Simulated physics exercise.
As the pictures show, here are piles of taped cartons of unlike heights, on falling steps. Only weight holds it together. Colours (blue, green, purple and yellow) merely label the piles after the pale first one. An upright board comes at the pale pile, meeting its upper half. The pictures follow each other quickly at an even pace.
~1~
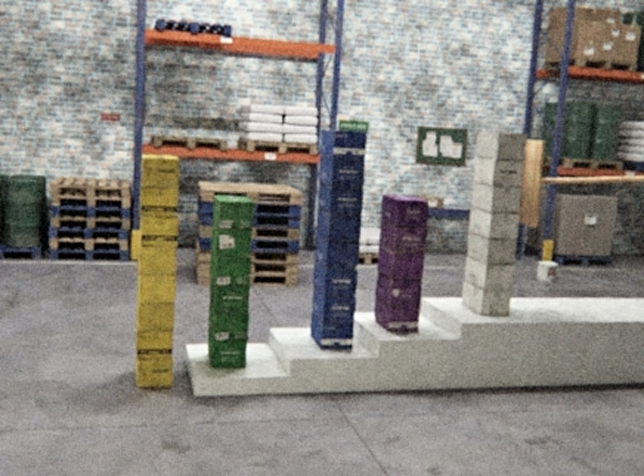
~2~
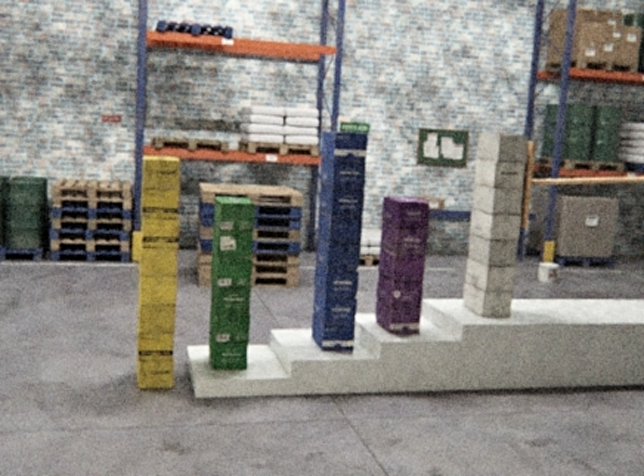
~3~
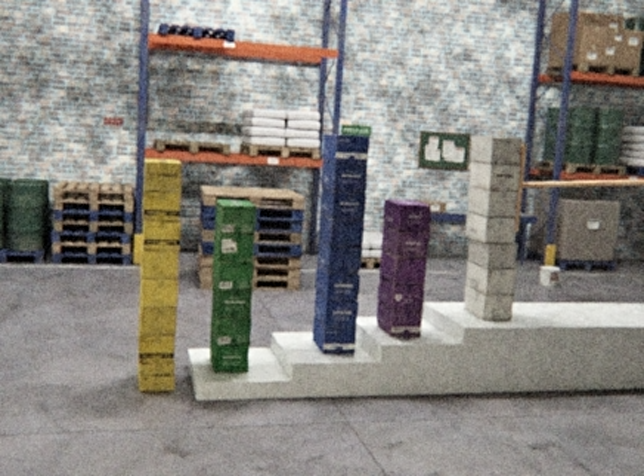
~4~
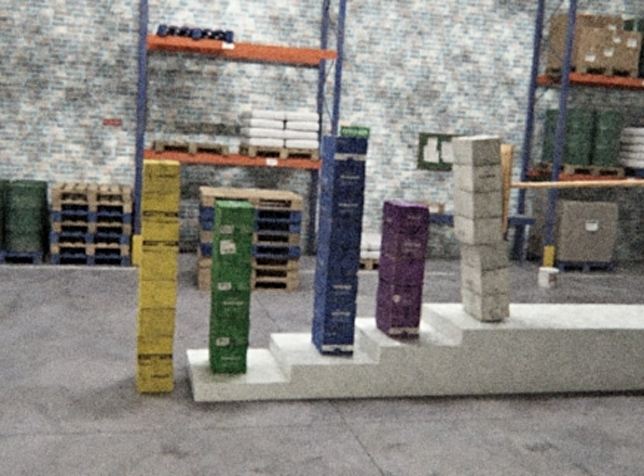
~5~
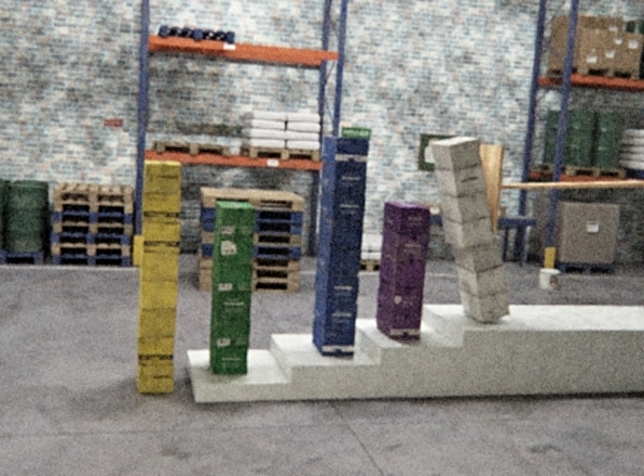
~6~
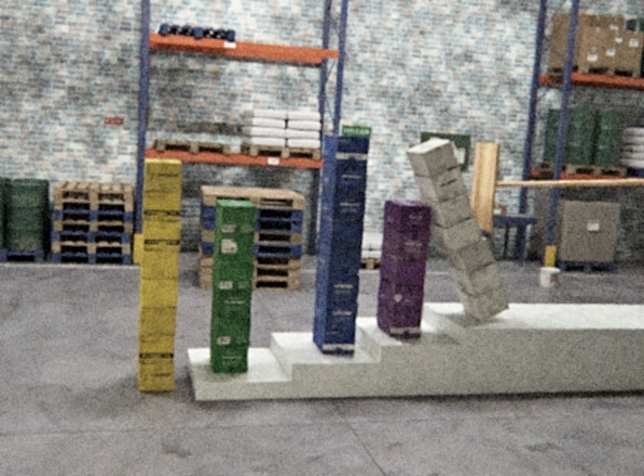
A tall white pile of boxes stood on the highest step beside purple, blue, green and yellow piles, and a board from the right pushed its upper part, leaning it leftward while the others stayed still.
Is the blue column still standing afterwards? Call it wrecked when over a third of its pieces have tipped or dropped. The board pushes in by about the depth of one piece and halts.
That pile comes down.
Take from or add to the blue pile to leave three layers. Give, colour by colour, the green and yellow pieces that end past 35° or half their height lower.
By colour: Green 6, yellow 8.
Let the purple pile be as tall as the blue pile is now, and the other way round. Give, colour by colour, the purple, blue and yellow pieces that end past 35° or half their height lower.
The counts are purple 7, blue 5, yellow 7.
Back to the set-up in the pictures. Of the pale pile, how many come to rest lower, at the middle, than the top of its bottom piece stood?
4 pale pieces.
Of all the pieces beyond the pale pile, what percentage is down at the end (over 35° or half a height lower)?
It is close to 95 per cent.
Soon, 7 of the pale pile down; none of the 8 blue cartons down (0 of 27 in all colours); top blue carton tipped barely; top purple carton tipped clearly.
A while on, 7 of the pale pile down; 8 of the 8 blue cartons down (13 of 27 in all colours); top blue carton tipped steeply, about its own height lower; top purple carton tipped well over, about its own height lower.
Towards the end, 7 of the pale pile down; 8 of the 8 blue cartons down (16 of 27 in all colours); top blue carton tipped a little, some two heights lower; top purple carton tipped steeply, some three heights lower.
Then, 7 of the pale pile down; 8 of the 8 blue cartons down (26 of 27 in all colours); top blue carton tipped well over, some five heights lower; top yellow carton on its side.
Finally, 7 of the pale pile down; 8 of the 8 blue cartons down (26 of 27 in all colours); top blue carton some seven heights lower; top yellow carton upside down.
